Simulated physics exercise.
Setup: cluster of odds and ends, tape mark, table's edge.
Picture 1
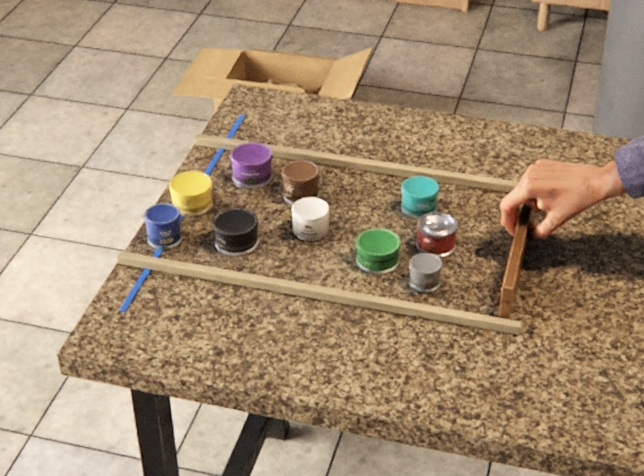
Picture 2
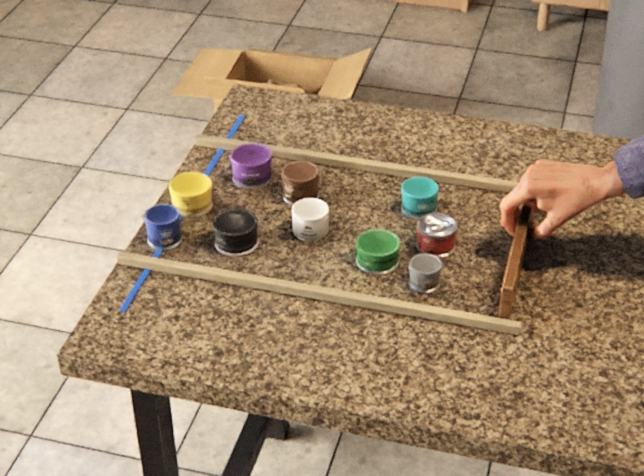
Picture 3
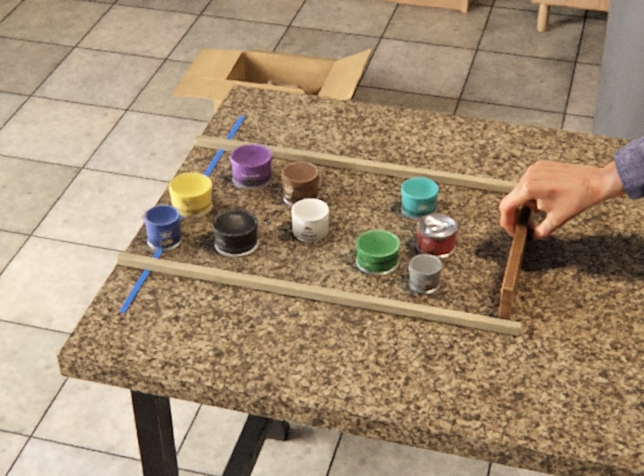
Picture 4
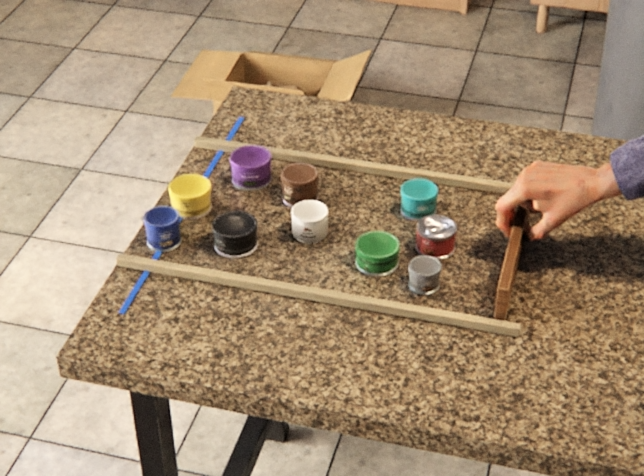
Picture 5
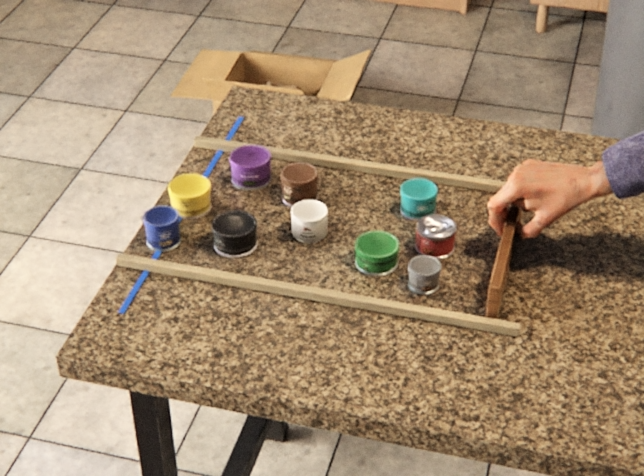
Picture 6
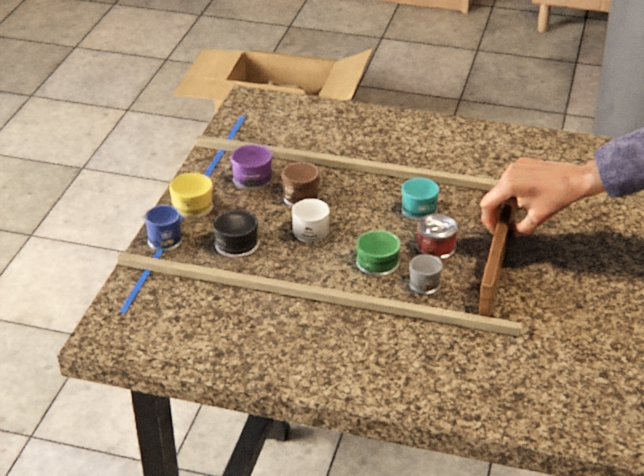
At the start, ten small colourful pots sit scattered between two wooden strips on a speckled tabletop, with a blue tape line at the left and a hand holding a wooden board upright at the right. The hand then slides the board slightly left, while the pots stay where they are.
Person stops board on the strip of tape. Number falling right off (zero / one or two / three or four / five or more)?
Five or more.
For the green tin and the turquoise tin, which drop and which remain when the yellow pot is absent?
Well, the green tin is still there while the turquoise tin is still there.
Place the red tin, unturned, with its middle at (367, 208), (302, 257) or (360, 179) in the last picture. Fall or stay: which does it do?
In order, the red tin sits tight; leaves the top; sits tight.
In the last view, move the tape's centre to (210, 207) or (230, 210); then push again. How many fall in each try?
First try 2, second try 2.
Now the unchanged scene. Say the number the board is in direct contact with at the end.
Number in contact with it: 4.
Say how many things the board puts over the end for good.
Result - number fallen: 6.
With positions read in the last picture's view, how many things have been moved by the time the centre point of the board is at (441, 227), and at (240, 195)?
The count is 2 at the first point and 10 at the second.
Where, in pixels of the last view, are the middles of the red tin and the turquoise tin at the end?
You'll see the red tin at (171, 192), with the turquoise tin at (188, 165).
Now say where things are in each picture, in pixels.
The first frame shows blue tin (164, 226); yellow pot (192, 194); purple tin (252, 165); board (521, 238); tape (189, 202).
The second frame shows yellow pot (191, 195); brown pot (300, 184).
The third frame shows purple tin (252, 166); white tub (311, 221).
The fourth frame shows blue tin (163, 229); red tin (436, 237).
The fifth frame shows yellow pot (190, 196); grey tin (424, 275).
The sixth frame shows blue tin (164, 228); yellow pot (192, 196); purple tin (252, 167); board (502, 237); tape (189, 204).
Early on, none off yet; blue tin at rest near (164, 228); yellow pot at rest near (192, 196); purple tin at rest near (252, 167).
A while later, none off yet; blue tin travelled about its own width near (125, 229); yellow pot travelled about its own width near (163, 188); purple tin travelled about its own width near (219, 153).
Finally, the number that fall off is five or more; lost, white tub, brown pot, black tin, purple tin, yellow pot and blue tin.
